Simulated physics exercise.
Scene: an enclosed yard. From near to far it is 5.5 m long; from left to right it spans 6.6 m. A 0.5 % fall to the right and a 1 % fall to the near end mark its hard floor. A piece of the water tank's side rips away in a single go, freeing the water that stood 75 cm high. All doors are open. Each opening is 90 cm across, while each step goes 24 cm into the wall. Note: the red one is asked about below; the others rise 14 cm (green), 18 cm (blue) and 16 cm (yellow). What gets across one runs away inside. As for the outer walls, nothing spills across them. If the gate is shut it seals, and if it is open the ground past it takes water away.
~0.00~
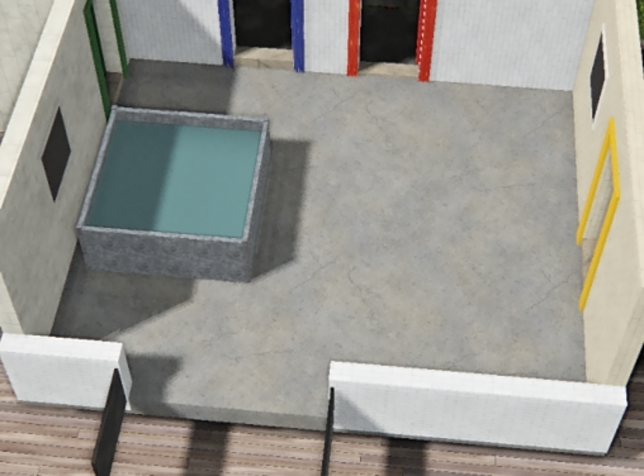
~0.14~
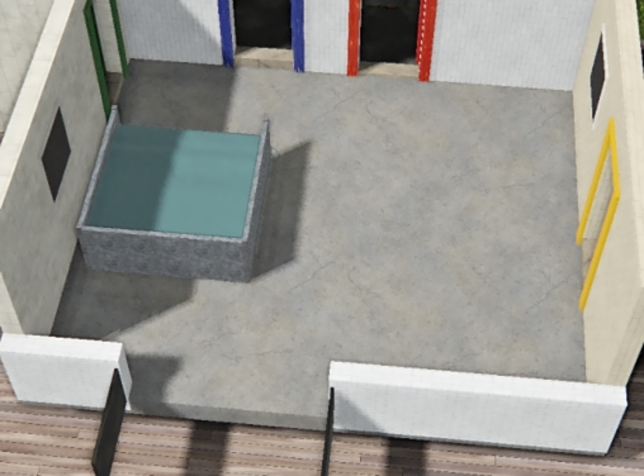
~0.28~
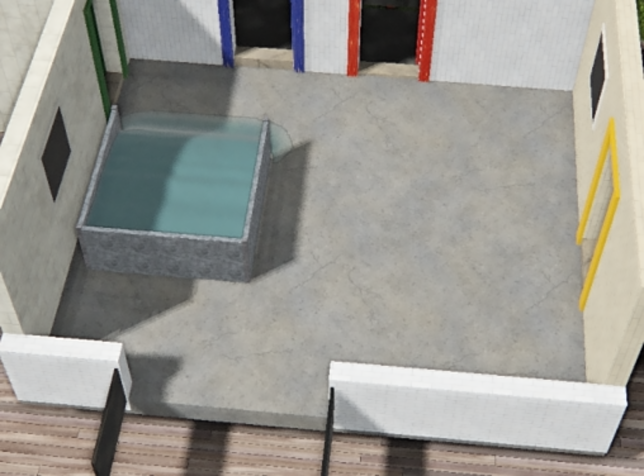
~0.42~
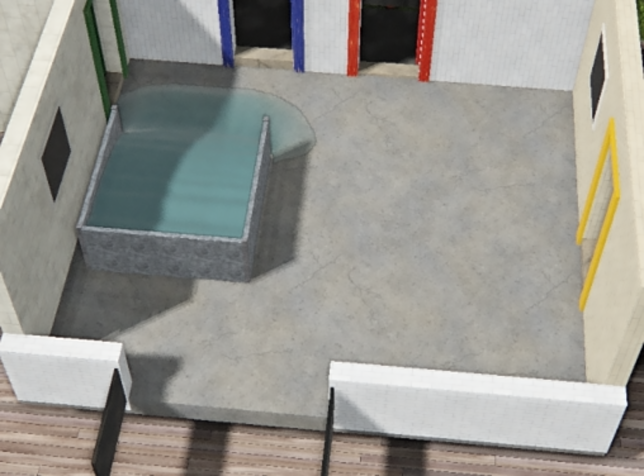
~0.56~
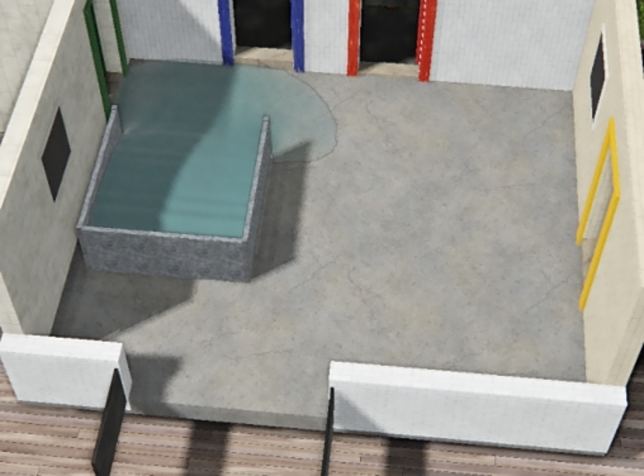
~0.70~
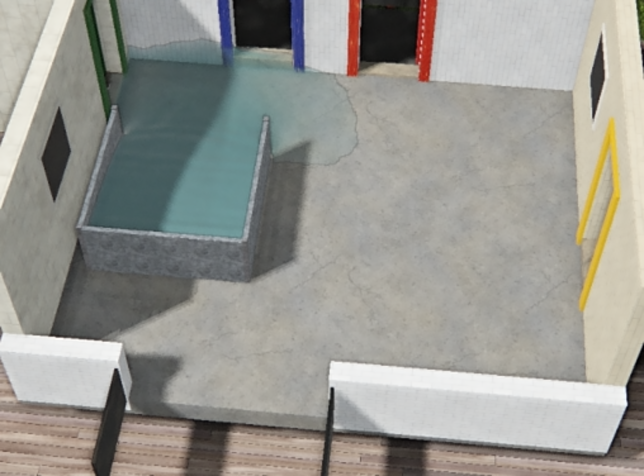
Water pours from the opened far side of the gray tank and spreads across the floor.
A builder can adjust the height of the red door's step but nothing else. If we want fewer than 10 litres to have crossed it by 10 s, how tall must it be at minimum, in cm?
It needs to be roughly 11 cm tall.
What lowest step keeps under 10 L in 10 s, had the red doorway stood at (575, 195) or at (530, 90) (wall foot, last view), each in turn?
You'd want roughly 16 cm there first, then roughly 17 cm.
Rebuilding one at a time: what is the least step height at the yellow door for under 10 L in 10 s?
Yellow door - some 9.0 centimetres.
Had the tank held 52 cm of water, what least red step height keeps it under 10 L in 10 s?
7.0 cm.
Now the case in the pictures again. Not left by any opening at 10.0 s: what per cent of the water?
I'd put it at about 78 per cent.
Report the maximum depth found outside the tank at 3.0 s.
28 cm.
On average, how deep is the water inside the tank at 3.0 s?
I'd put it near 16 cm.
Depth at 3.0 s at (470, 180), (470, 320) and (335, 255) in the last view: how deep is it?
Roughly 4, 0 and 0 cm, in turn.
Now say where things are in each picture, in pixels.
The first frame shows still water, 75 cm deep, in the water tank at (177, 176); the red door at (391, 26) is dry.
In the second frame, the gap is on the far side, the front 0.3 m out at a hidden place; the back of the water tank holds 75 cm.
In the third frame, water pours out on the far side and has run 0.7 m, to a hidden place; about 13 cm deep outside, 75 cm at the back.
In the fourth frame, the gap is on the far side, the front 1.3 m out at (164, 88); the back of the water tank holds 74 cm.
In the fifth frame, the gap is on the far side, the front 1.8 m out at (158, 61); the back of the water tank holds 66 cm.
In the sixth frame, water pours out on the far side and has run 1.9 m, to (286, 56); about 11 cm deep outside, 64 cm at the back; the red door at (391, 26), 3.2 m from the gap, is still 0.8 m from the nearest water.
After 1.4 s water covers 20 % of the floor, deepest (55 cm) near (142, 63); 10 cm at the red door, 0 litres in over its 6 cm step.
After 3.0 s water covers 45 % of the floor, deepest (28 cm) near (112, 123); 11 cm at the red door, 28 litres in over its 6 cm step.
After 10.0 s water covers 95 % of the floor, deepest (14 cm) near (564, 420); 5 cm at the red door, 45 litres in over its 6 cm step.
At the red door as built, the water arrived by 1.1 s and peaked near 14 cm at 1.8 s.
With a step of 9 cm, 20 litres would have come in within the 10 s; with 12.5 cm, 6 litres. So under 10 litres takes about 11 cm.
